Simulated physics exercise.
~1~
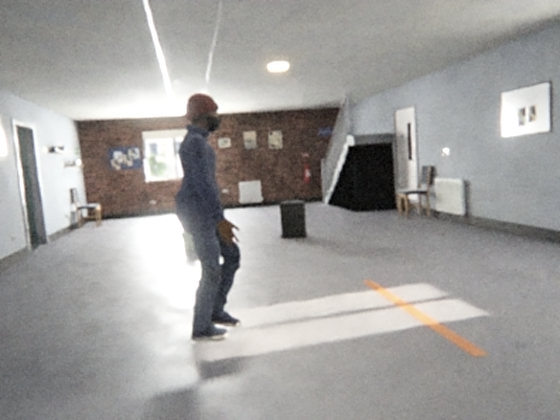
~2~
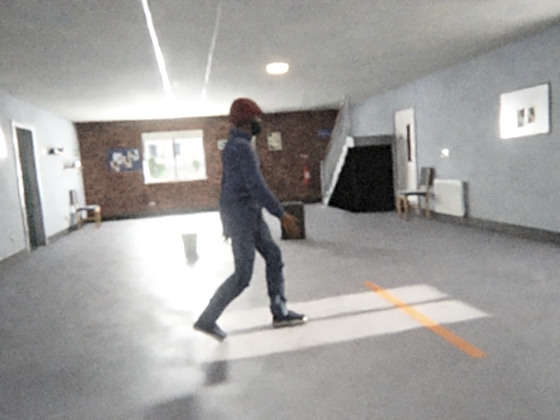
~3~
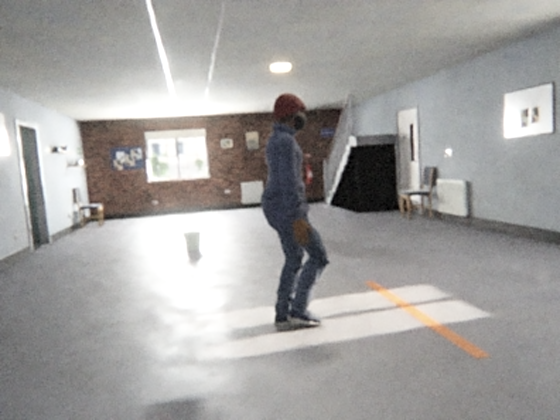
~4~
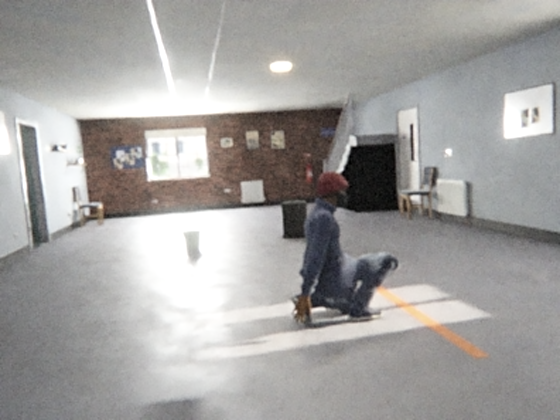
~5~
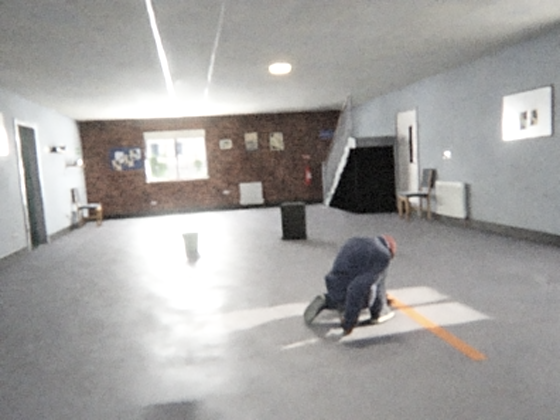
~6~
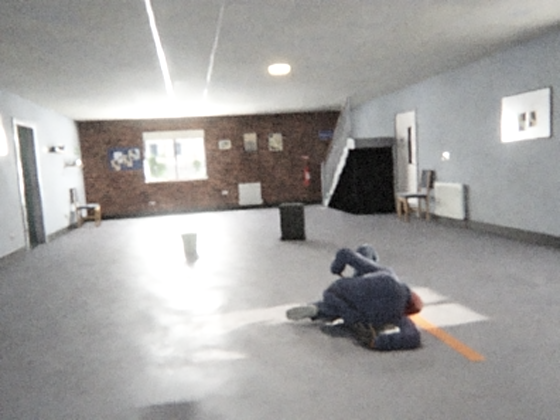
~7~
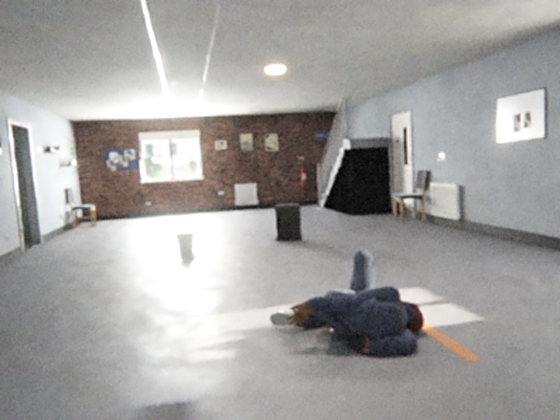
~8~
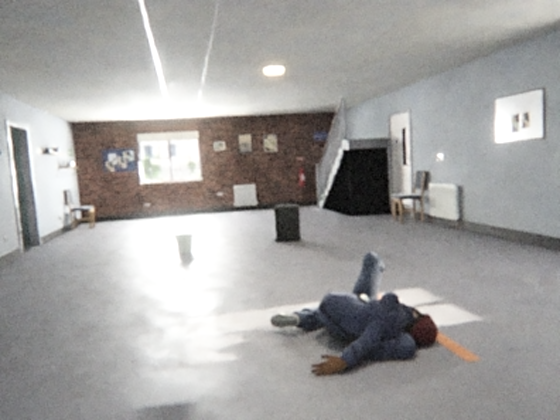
The footage shows a person in a red hat and dark clothes walking right across a large room towards an orange tape line, crouching down, leaning forward and rolling onto the floor, ending up lying with one leg raised and the head just short of the tape.
